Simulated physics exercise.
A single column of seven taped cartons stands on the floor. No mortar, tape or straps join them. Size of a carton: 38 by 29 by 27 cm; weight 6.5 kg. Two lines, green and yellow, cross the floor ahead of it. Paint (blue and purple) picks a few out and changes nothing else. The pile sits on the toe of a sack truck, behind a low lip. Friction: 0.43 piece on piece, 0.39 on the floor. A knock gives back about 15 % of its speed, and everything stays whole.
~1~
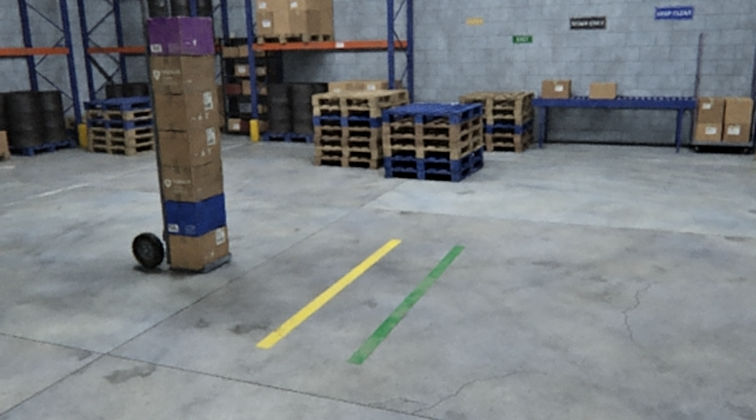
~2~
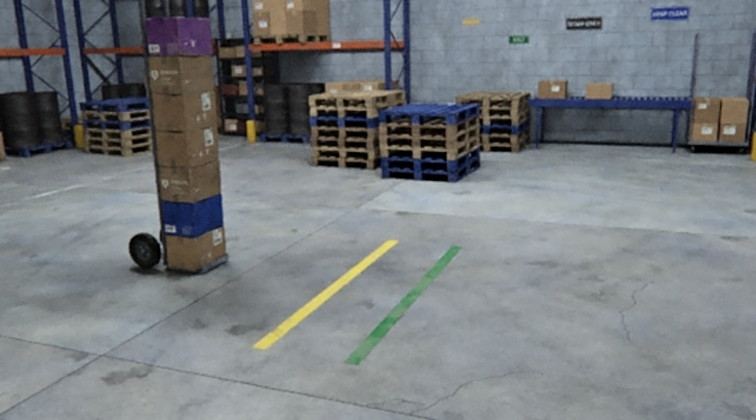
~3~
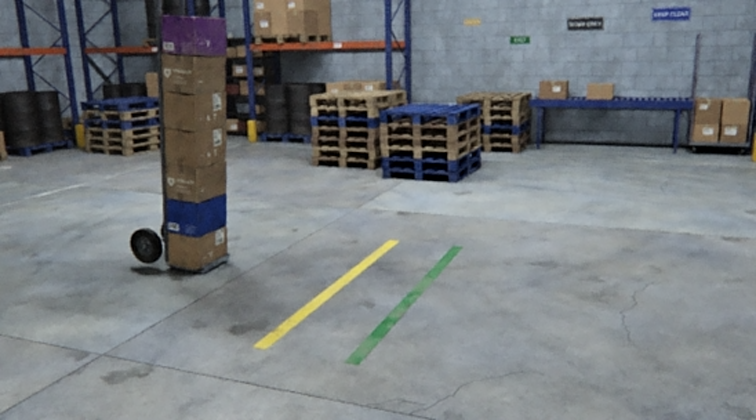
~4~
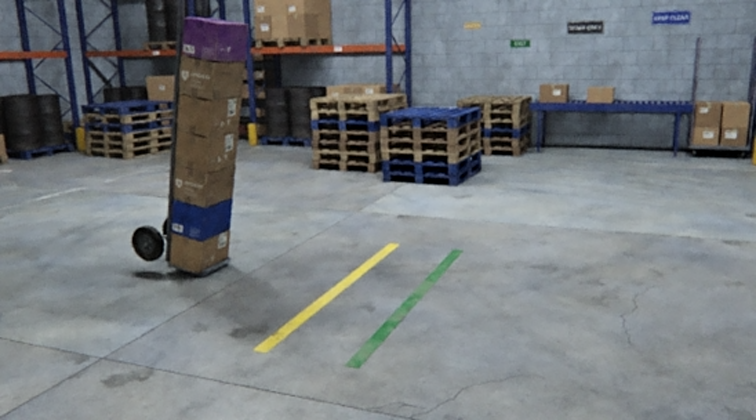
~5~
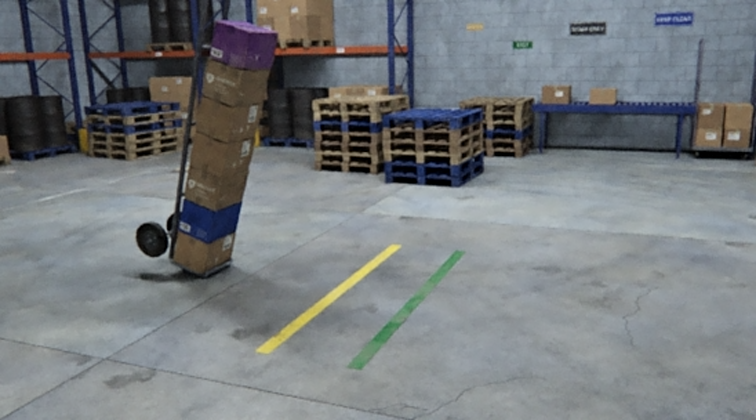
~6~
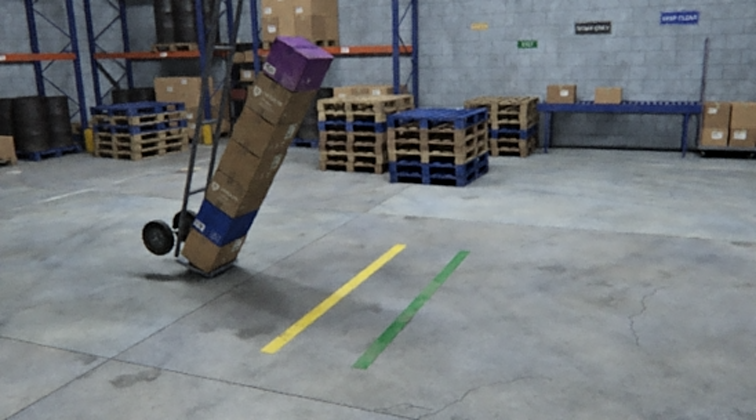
In the video, a tall single column of cardboard cartons, including a blue one and a purple one on top, stands on a hand truck, then leans increasingly rightward toward yellow and green floor lines as the truck frame tilts forward.
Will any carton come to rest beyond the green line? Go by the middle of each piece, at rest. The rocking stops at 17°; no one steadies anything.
Yes, the spill crosses the green line.
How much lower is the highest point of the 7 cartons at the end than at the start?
Roughly 155 cm.
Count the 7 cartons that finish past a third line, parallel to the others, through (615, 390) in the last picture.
It comes to 0.
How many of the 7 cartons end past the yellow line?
The count is 4.
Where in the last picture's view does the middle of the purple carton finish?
Near (519, 287).
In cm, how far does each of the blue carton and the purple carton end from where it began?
About: Blue 70, purple 300.
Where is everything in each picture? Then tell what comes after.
In the first picture (pixels give the middle of a visible side), truck frame (148, 49) 0° forward; yellow line, near end, (281, 332); green line, near end, (369, 346); blue carton (212, 214); purple carton (198, 36); none has stirred.
In the second picture, truck frame (146, 49) 1° forward; purple carton (196, 37).
In the third picture, truck frame (160, 46) 5° forward; purple carton (211, 37) 5° from how it stood; blue carton (213, 215) 5° from how it stood; steepest lean 5°, the carton at (178, 74); movement in 7 of them.
In the fourth picture, truck frame (179, 47) 10° forward; purple carton (233, 43) 10° from how it stood; blue carton (218, 219) 10° from how it stood; movement in 7 of them.
In the fifth picture, truck frame (199, 48) 15° forward; purple carton (261, 51) 17° from how it stood; blue carton (226, 222) 17° from how it stood; movement in 7 of them.
In the sixth picture, truck frame (211, 49) 17° forward; yellow line, near end, (286, 336); green line, near end, (374, 351); purple carton (314, 75) 31° from how it stood, 17 cm lower; blue carton (241, 227) 31° from how it stood; movement in 7 of them.
Then, 0.12 s past the last view, none of the 7 cartons past the green line, 7 disturbed; blue carton 40° from how it stood; purple carton 40° from how it stood, 31 cm lower.
Then, 0.32 s past the last view, none of the 7 cartons past the green line, 7 disturbed; blue carton 61° from how it stood, 11 cm lower; purple carton 61° from how it stood, 78 cm lower.
Then, 0.58 s past the last view, 2 of the 7 cartons past the green line; blue carton on its side; purple carton on its side.
In the end, 2 of the 7 cartons past the green line; blue carton on its side; purple carton on its side. The farthest middle lies 65 cm beyond that line. From the last view, middles, blue carton near (273, 260), purple carton near (519, 287).
